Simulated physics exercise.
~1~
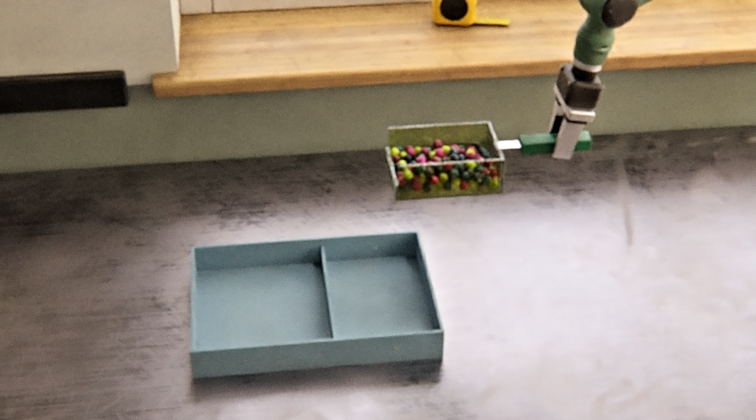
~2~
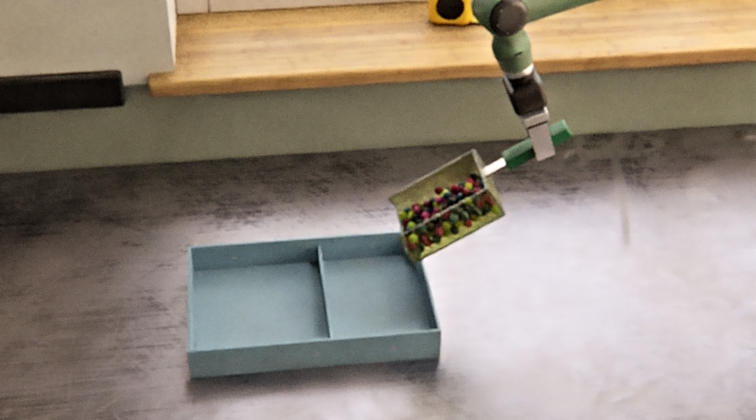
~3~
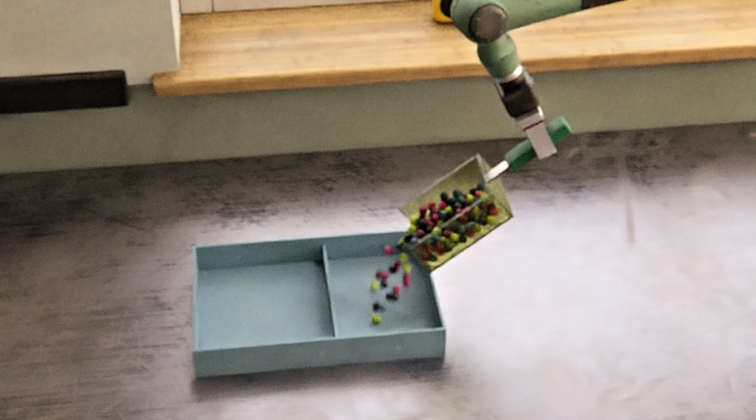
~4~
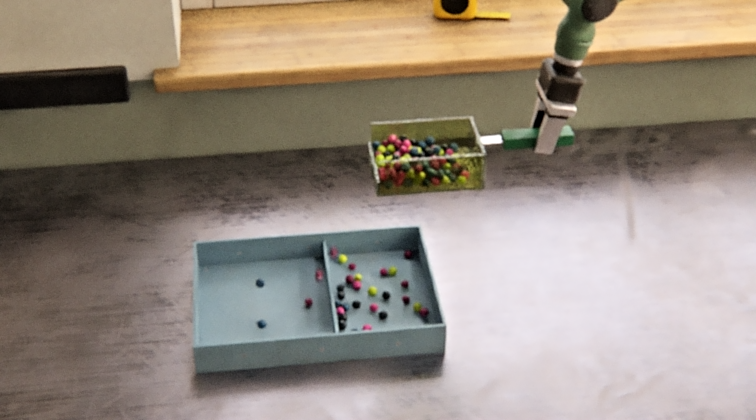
To begin with, a green and grey robot arm holds a clear box of small, colourful round sweets by its green handle, above and to the right of a blue-grey tray split in two by a cross wall. The arm lowers the box towards the tray and tips it down to the left. As it tilts further, a stream of sweets spills over the edge into the right-hand part. The arm then levels the box and lifts it back up. Most sweets remain inside it, while many lie scattered in the right part and a few in the left.
